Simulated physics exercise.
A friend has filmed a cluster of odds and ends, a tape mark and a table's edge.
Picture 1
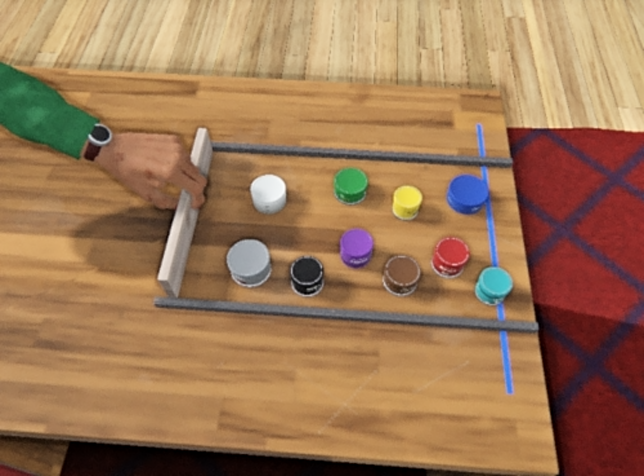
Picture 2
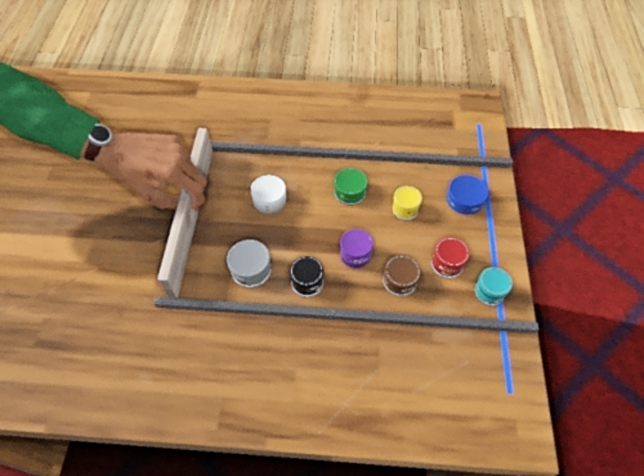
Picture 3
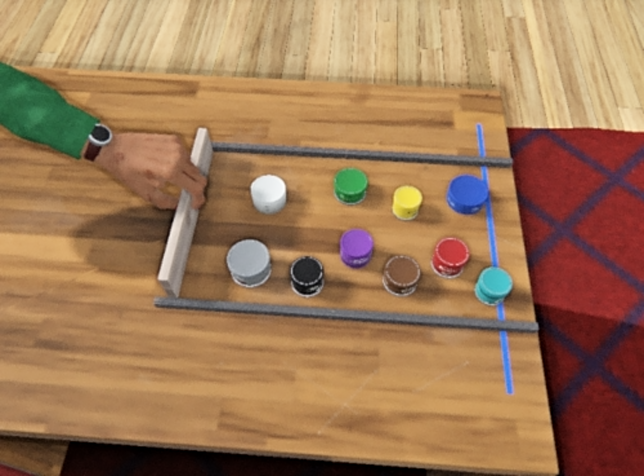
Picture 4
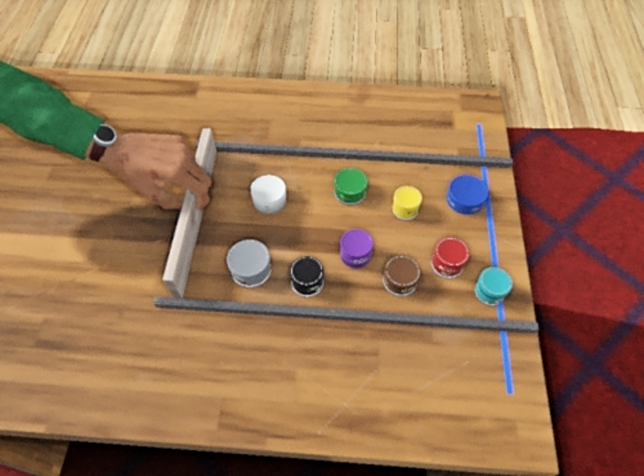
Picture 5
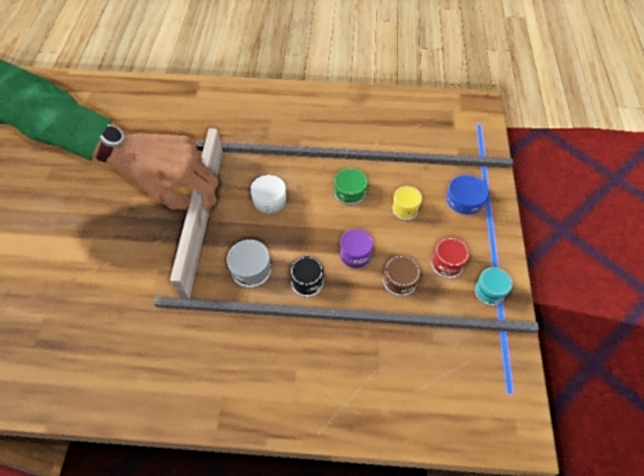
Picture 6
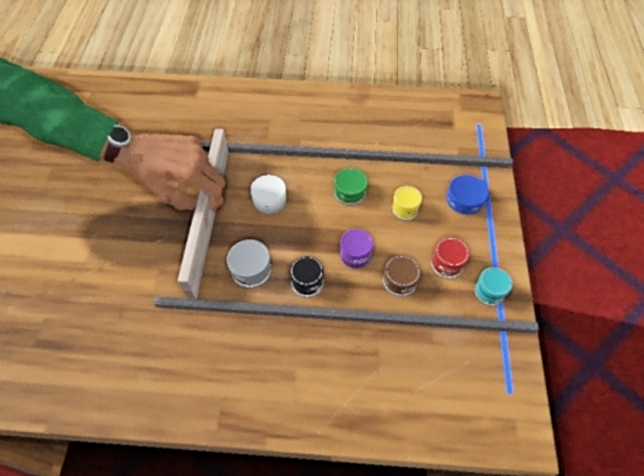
A hand slides a pale board slightly right toward small colourful tubs that stay still.
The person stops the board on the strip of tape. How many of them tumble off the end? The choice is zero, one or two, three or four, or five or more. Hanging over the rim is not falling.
Outcome: The number that fall off is five or more.
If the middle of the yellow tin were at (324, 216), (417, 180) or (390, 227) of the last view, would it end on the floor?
Place by place, it stays on; goes over; comes down.
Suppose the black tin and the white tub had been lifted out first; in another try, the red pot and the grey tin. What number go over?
First 4, then 4.
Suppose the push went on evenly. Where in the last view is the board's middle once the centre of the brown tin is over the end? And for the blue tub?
Near (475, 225) and (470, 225).
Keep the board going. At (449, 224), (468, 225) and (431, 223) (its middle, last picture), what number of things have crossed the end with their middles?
Past the end: 0, 1 and 0.
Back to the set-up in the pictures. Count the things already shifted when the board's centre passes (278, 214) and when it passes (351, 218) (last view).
By then 3, and 6.
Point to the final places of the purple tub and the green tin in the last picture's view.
About (511, 238), and the other about (504, 181).
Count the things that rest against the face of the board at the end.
The number is 5.
A little later, none off yet; turquoise tin at rest near (493, 287); blue tub at rest near (467, 195); red pot at rest near (450, 258).
When it is over, the number that fall off is five or more; down, brown tin, yellow tin, red pot, blue tub and turquoise tin.
